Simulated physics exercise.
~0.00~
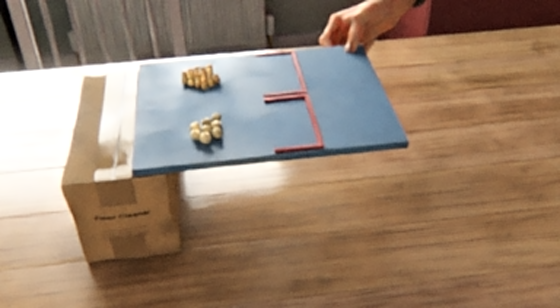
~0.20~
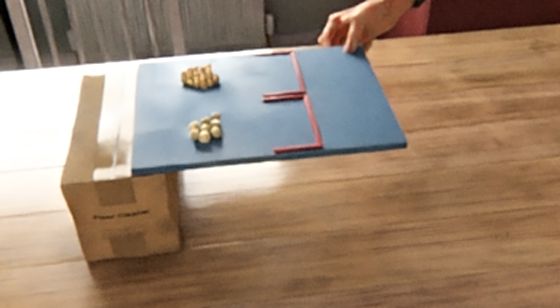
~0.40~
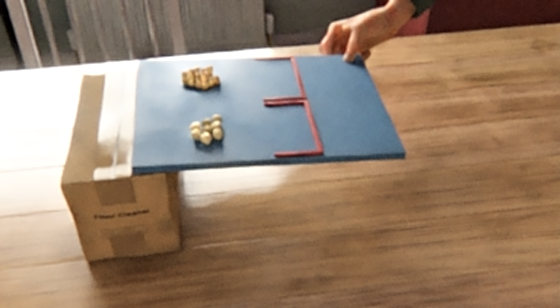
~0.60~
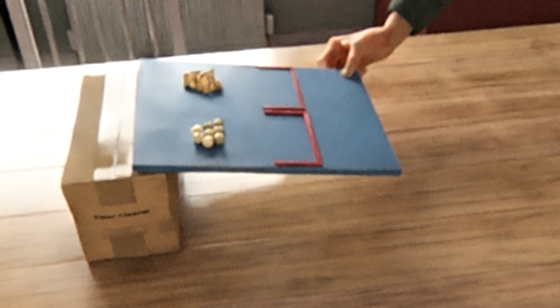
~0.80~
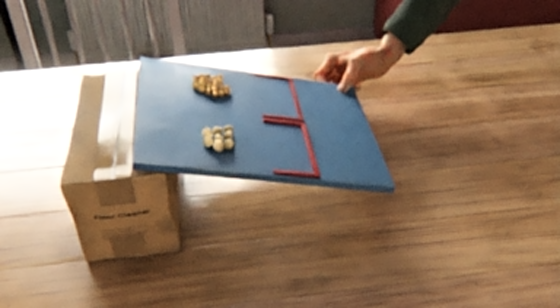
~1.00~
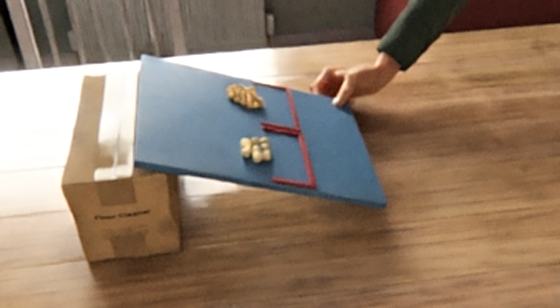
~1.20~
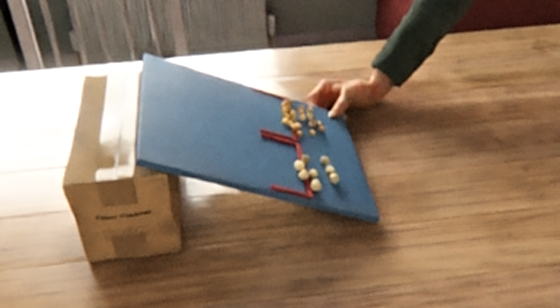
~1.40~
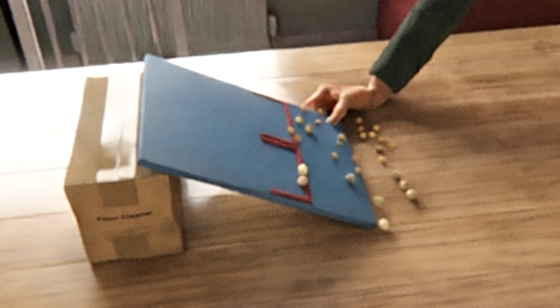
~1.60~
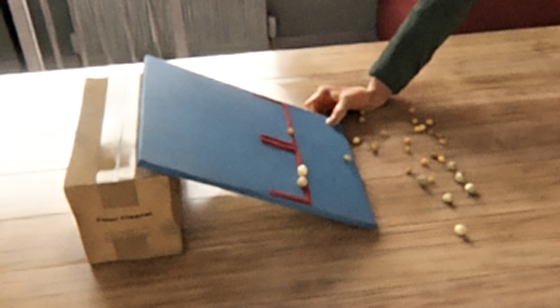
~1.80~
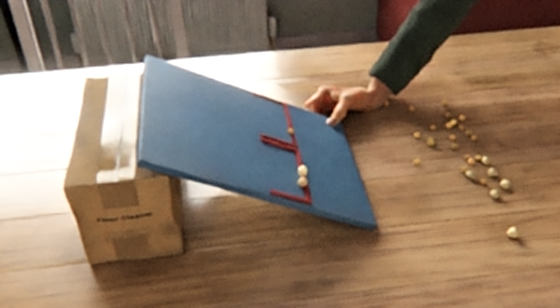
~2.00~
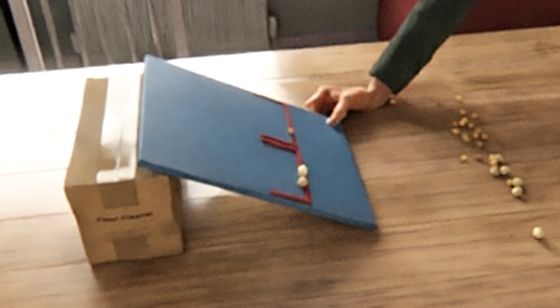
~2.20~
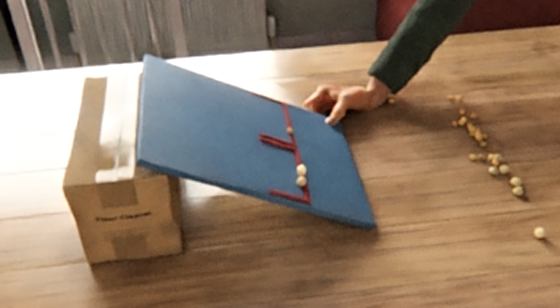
The clip shows a hand lowering the right end of a blue board propped on a cardboard box until it rests on the table; two heaps of small beads slide down, most passing the red barriers and scattering rightward across the wood, while a few stay caught.
